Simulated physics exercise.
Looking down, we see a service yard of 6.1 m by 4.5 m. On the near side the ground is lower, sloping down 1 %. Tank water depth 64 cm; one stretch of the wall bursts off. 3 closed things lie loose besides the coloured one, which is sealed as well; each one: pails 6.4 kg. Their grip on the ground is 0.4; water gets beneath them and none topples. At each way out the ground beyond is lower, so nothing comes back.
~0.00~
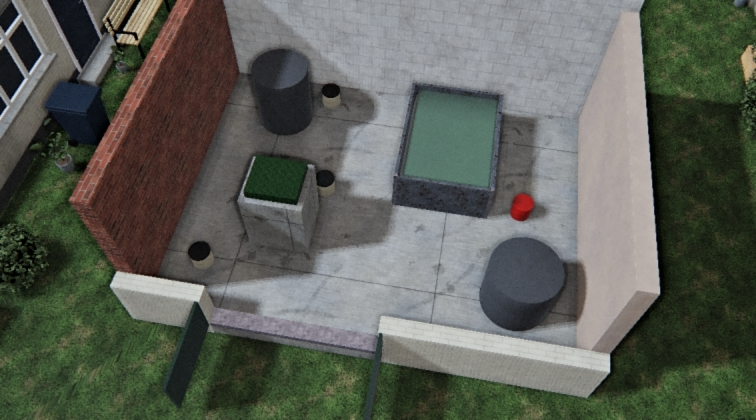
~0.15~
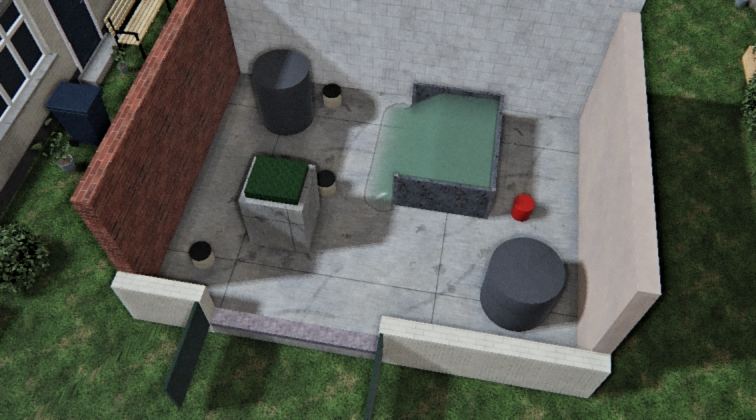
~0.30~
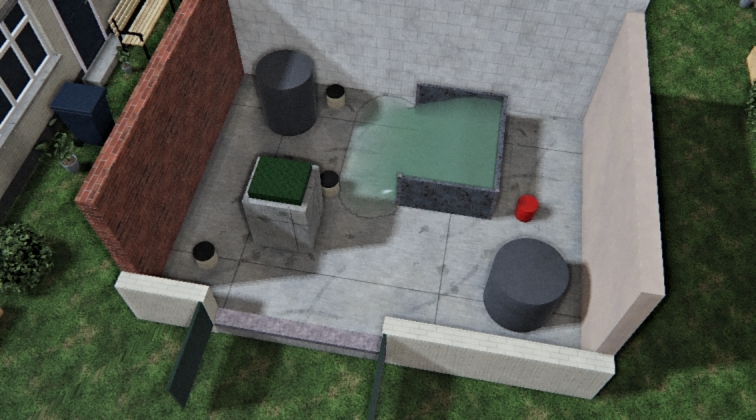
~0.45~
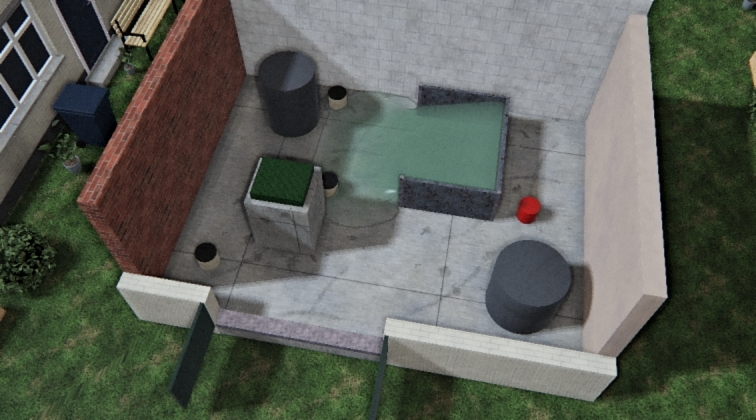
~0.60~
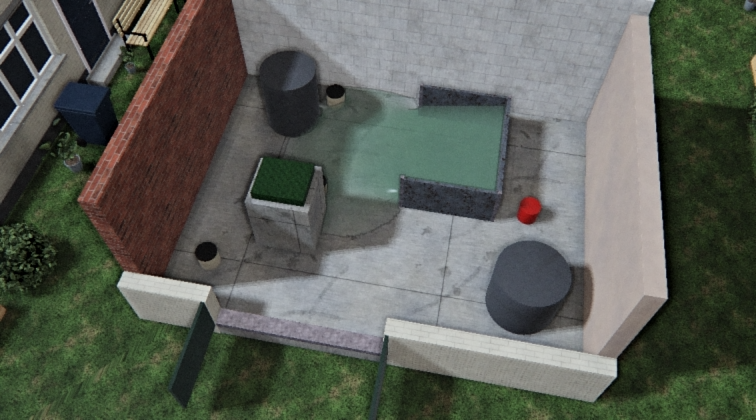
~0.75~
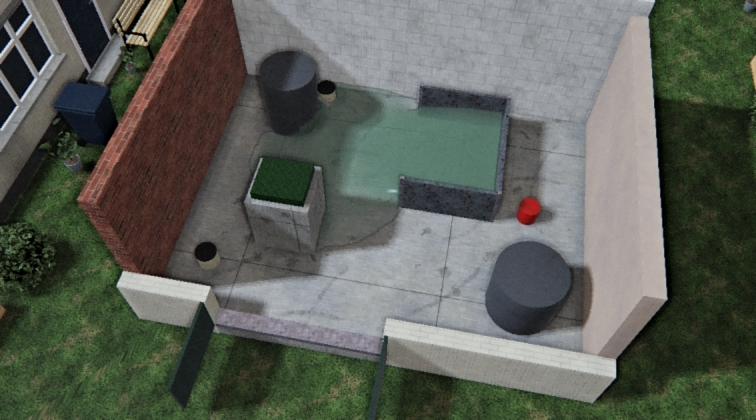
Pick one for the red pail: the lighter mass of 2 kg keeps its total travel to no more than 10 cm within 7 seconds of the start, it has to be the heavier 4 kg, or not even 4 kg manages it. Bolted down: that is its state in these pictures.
My pick: The lighter mass.
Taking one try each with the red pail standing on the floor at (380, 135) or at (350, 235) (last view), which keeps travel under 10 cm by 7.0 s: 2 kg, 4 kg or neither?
One by one: No mass suffices; no mass suffices.
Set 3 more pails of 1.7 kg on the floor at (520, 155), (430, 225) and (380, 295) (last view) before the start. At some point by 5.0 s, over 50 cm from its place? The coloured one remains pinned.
Each in turn: Not that far, not that far, further than that.
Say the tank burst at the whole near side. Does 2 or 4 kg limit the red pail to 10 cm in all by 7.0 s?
Then neither mass suffices.
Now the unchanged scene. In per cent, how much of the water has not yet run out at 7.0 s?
About 84 in a hundred parts of the water.
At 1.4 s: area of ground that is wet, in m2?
My estimate is roughly 12 m2.
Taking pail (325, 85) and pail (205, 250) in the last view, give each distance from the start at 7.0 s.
The first has shifted 350 centimetres and the second is washed out.
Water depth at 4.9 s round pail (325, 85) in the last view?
About 12 cm.
After 1.4 s the red pail would be 0 cm from its start with 2 kg and 0 cm from its start with 4 kg; 0 cm of water round it then.
After 3.1 s the red pail would be 0 cm from its start with 2 kg and 0 cm from its start with 4 kg; 0 cm of water round it then.
After 4.9 s the red pail would be 0 cm from its start with 2 kg and 0 cm from its start with 4 kg; 0 cm of water round it then.
After 7.0 s the red pail would be 0 cm from its start with 2 kg and 0 cm from its start with 4 kg; 1 cm of water round it then.
